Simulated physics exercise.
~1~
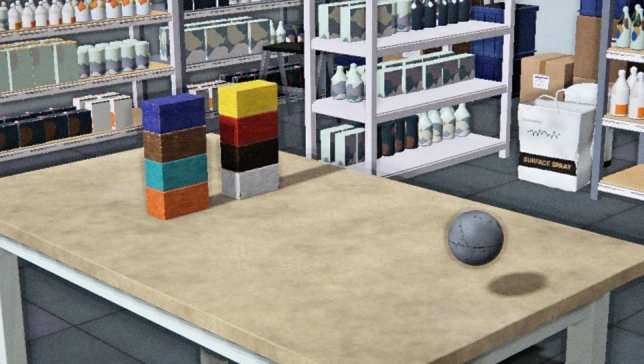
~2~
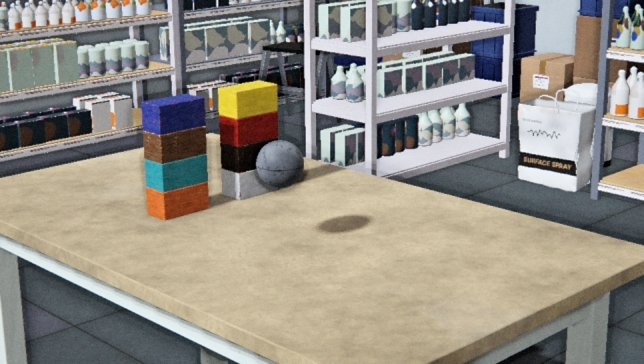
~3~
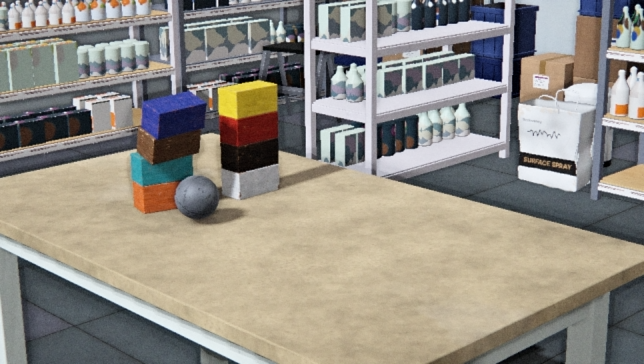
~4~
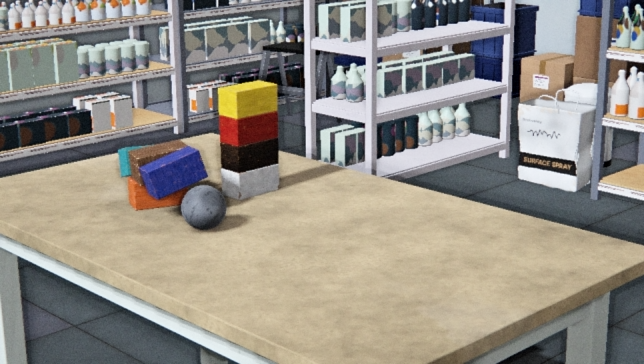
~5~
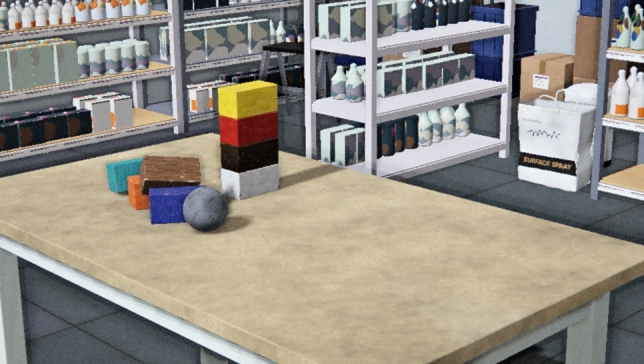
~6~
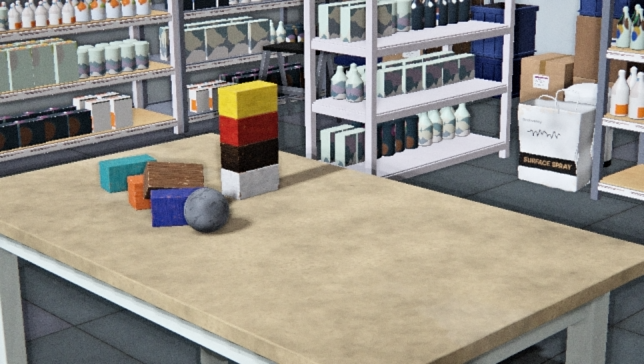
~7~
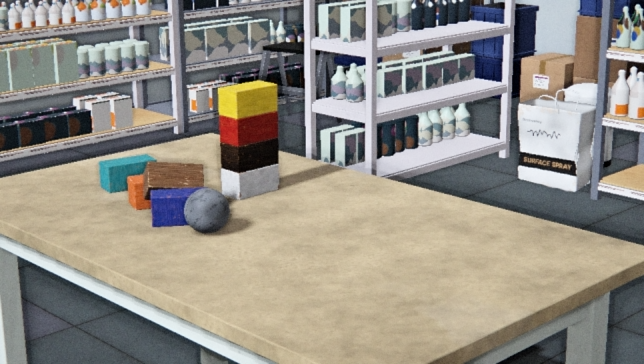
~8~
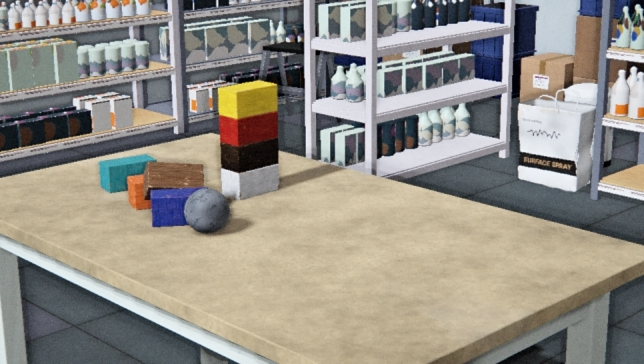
A grey ball flies leftward above a wooden table in a storeroom lined with shelves, heading for two neighbouring stacks of coloured blocks. It passes in front of the right stack and strikes the left one low down, pushing the turquoise and orange blocks left as the blue and brown ones tilt above. The left stack collapses, with the blue block tumbling down toward the ball and the turquoise one dropping off behind. The ball comes to rest against the fallen blue block, beside the jumbled brown, orange and turquoise blocks. The yellow, red, black and white stack still stands untouched.
